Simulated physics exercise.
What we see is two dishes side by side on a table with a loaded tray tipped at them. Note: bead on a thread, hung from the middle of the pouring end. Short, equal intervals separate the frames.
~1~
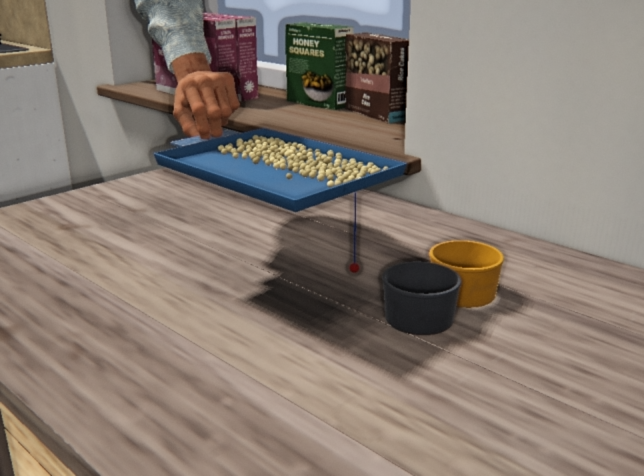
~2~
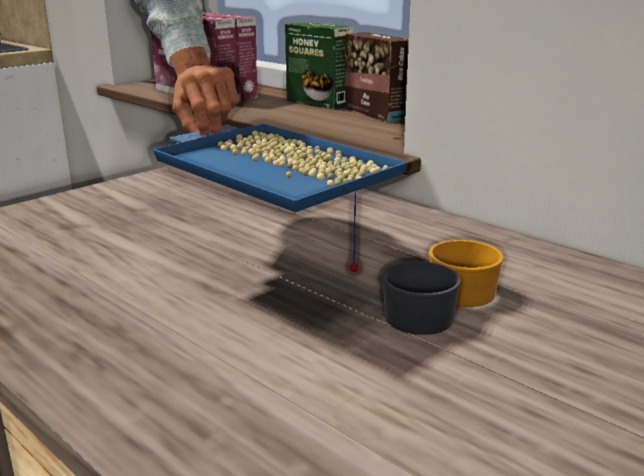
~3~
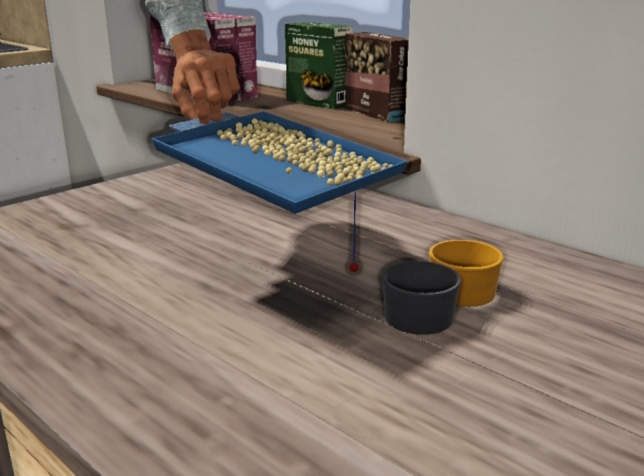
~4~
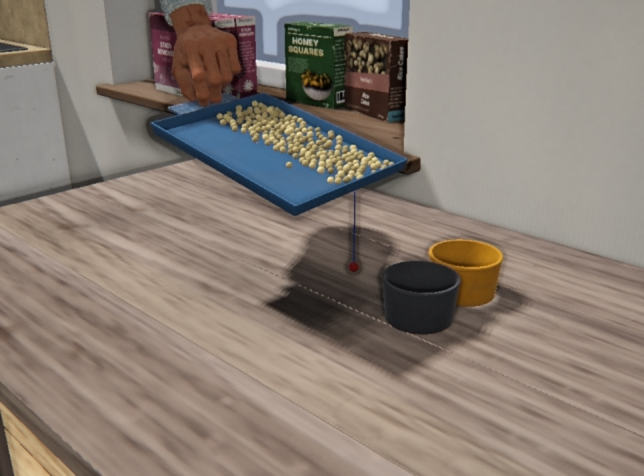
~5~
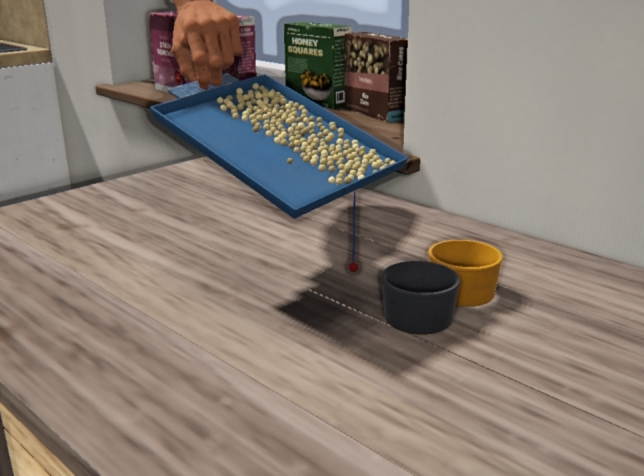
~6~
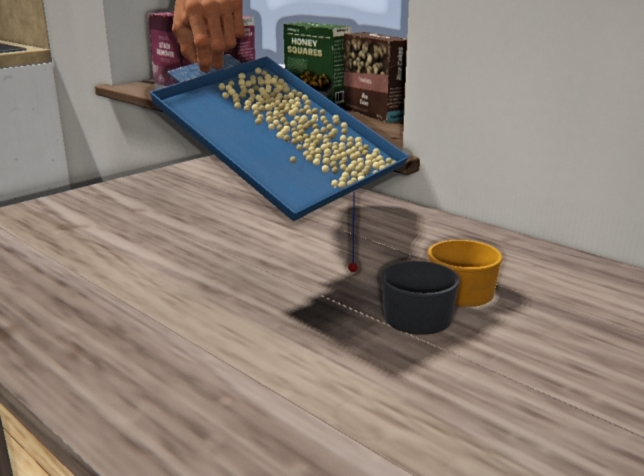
A hand in a grey sleeve grips the far end of a blue tray above a wood-grained table, seen from slightly above, with boxes on a shelf behind. Pale beans lie across the tray, while a black dish and a yellow one stand at right near a hanging red bead. The hand rises, steadily steepening the tray toward its lower left corner, and the beans shift slightly; the camera stays still.
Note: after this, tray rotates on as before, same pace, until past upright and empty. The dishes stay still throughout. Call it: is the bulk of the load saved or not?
The bulk is not saved.
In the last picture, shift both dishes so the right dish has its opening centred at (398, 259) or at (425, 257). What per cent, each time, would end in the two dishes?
Roughly 10 % and 10 %.
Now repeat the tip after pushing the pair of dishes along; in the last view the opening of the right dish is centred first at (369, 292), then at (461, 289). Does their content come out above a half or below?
In turn: Above a half; under half.
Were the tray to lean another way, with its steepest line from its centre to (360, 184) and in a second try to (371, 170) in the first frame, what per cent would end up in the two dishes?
First case about 70 percent; second case about 20 percent.
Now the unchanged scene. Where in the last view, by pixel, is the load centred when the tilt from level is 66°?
Near (331, 194).
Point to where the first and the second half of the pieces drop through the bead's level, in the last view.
Early half: (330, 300); late half: (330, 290).
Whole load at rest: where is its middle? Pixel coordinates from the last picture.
Centre at rest: Close to (348, 367).
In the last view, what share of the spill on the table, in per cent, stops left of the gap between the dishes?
Roughly 90 percent.
Soon, tray tipped steeply; most on the tray; a stray few outside both; about a quarter in the air.
A while on, tray tipped past a quarter turn; about a quarter on the tray; a stray few in the left dish; about two thirds outside both; about a quarter in the air.
Towards the end, tray tipped past a quarter turn; a stray few in the left dish; nearly all outside both.
Finally, tray tipped past a quarter turn; a stray few in the left dish; none in the right dish; nearly all outside both.
